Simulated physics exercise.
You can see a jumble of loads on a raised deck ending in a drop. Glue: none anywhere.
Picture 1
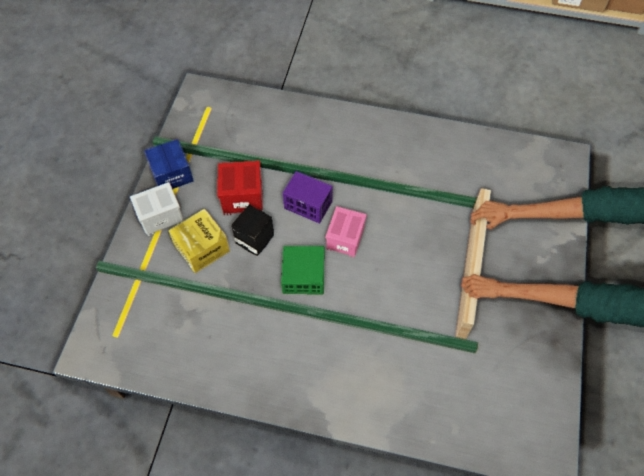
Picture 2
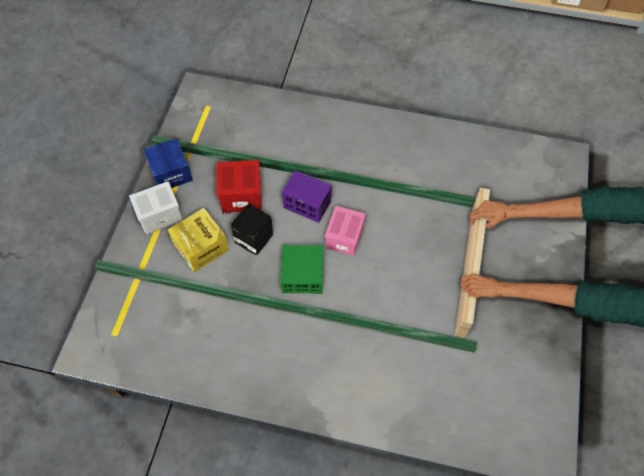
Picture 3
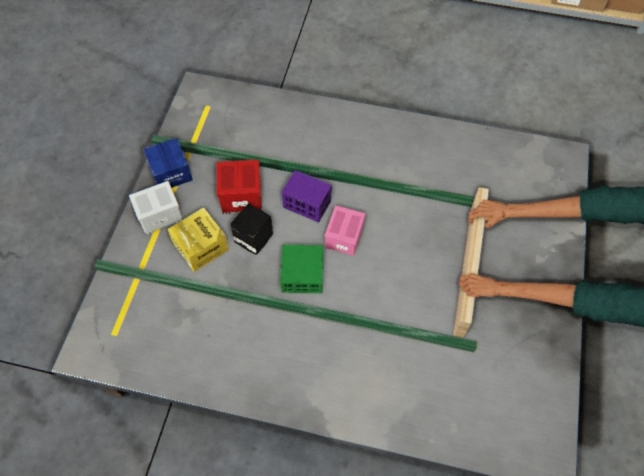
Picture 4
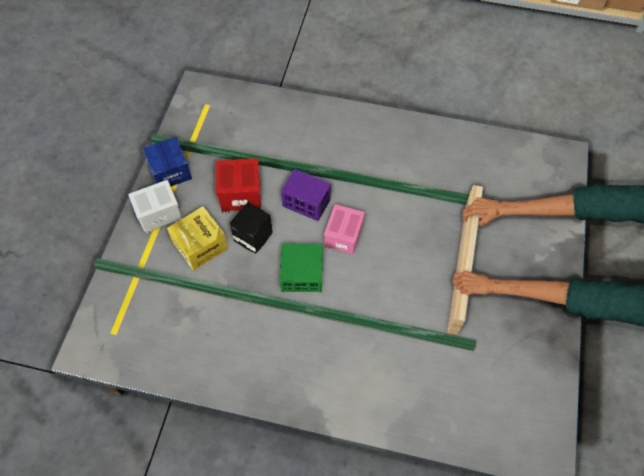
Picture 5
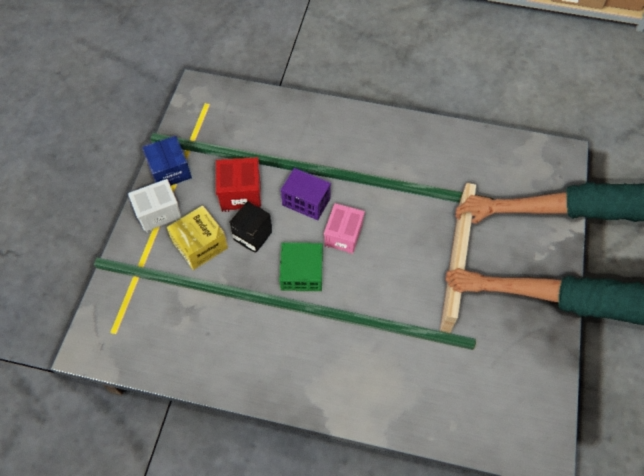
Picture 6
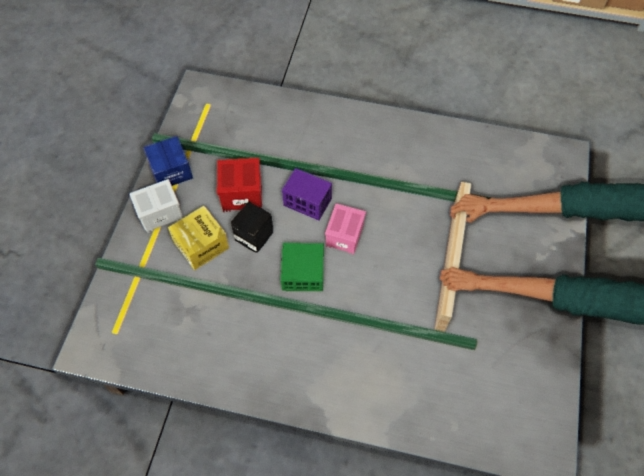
The clip opens on a jumble of colourful boxes and crates between two green strips on a grey deck, with two hands gripping a wooden plank at the right. The hands slide the plank slowly a short way left, still clear of the loads, which stay in place.
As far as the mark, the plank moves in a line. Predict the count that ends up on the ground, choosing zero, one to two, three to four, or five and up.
The count is five and up.
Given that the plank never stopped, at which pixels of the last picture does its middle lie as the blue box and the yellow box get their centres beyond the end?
The blue box puts it at (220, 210), the yellow box at (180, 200).
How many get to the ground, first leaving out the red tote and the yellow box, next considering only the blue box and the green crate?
First 3, then 3.
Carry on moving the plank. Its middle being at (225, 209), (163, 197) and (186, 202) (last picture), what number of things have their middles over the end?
Counts by place: 0 / 5 / 2.
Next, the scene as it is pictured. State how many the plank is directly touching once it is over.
Tally at the end: 3.
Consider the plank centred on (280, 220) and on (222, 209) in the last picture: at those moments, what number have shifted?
5 and 8.
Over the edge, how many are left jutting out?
Counting them gives 0.
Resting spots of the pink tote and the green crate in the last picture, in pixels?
One is at about (151, 195), the other at about (133, 229).
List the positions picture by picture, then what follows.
In the first frame, blue box (169, 166); white tote (158, 210); yellow box (200, 241); plank (473, 262); tape (167, 211).
In the second frame, white tote (157, 209); red tote (240, 188).
In the third frame, yellow box (199, 240); pink tote (345, 231).
In the fourth frame, blue box (168, 164); plank (465, 259).
In the fifth frame, white tote (156, 206); purple crate (306, 194).
In the sixth frame, blue box (169, 163); white tote (157, 207); yellow box (199, 238); plank (453, 255); tape (166, 207).
Early on, none off yet; blue box at rest near (169, 163); white tote at rest near (157, 207); yellow box at rest near (199, 238).
A while later, none off yet; blue box travelled about its own width near (143, 155); white tote travelled about its own width near (140, 193); yellow box travelled about its own width near (144, 236).
Finally, the number that fall off is five or more; lost, black box, red tote, yellow box, white tote and blue box.
